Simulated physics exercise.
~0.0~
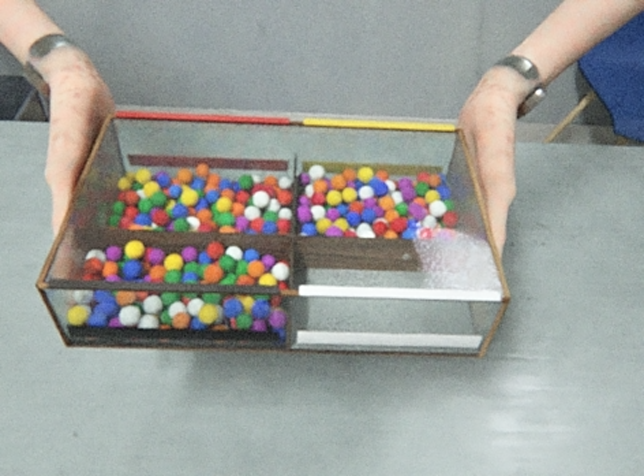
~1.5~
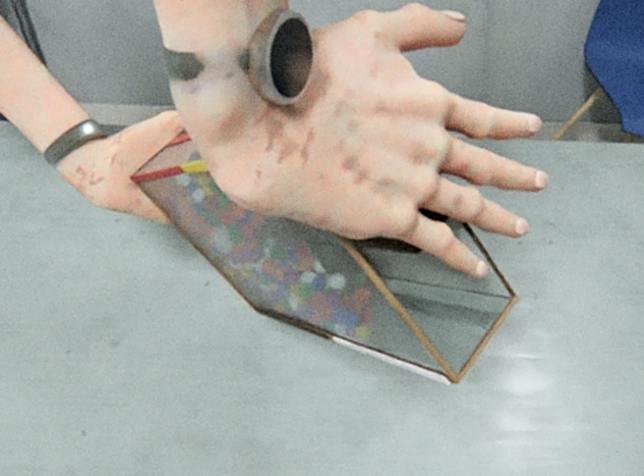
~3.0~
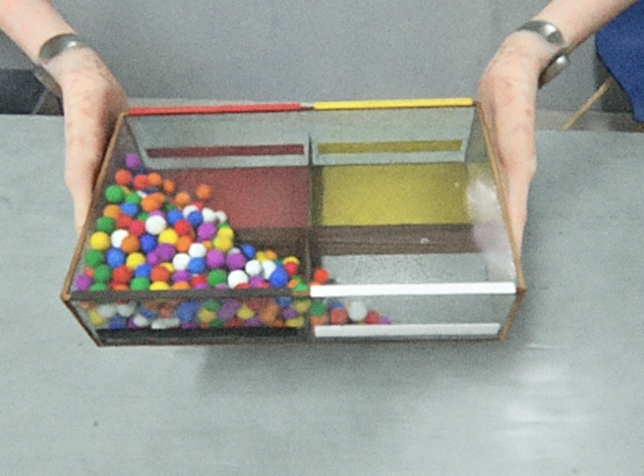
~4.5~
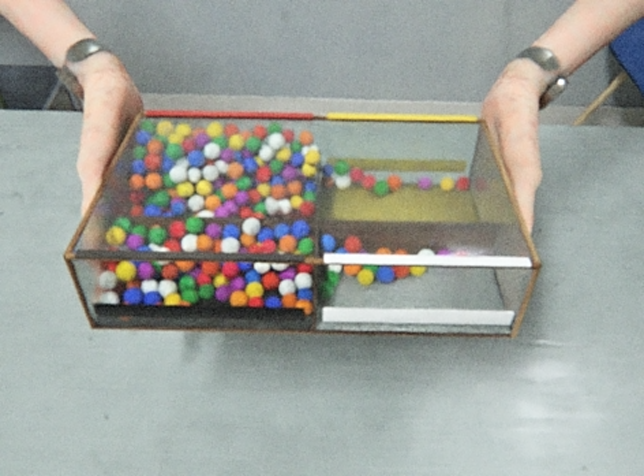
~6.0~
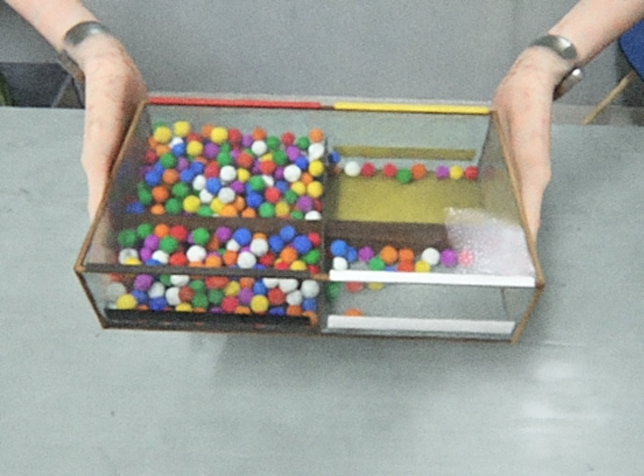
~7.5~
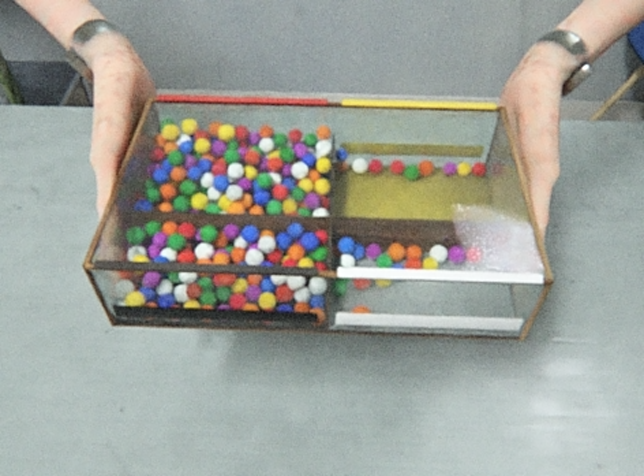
To begin with, two hands hold a clear-lidded box of small colourful balls above a grey table, with balls filling every compartment except the white-marked one at front right. The hands tip the box steeply, one hand crossing over its top, and the balls slide together inside. As the box comes back towards level, most are heaped on the left, leaving the yellow compartment bare. Then they spread through the two left compartments, while a few roll into the right side. Finally the box is held level, with most balls in the red compartment at back left, many at front left, and only short rows on the right.
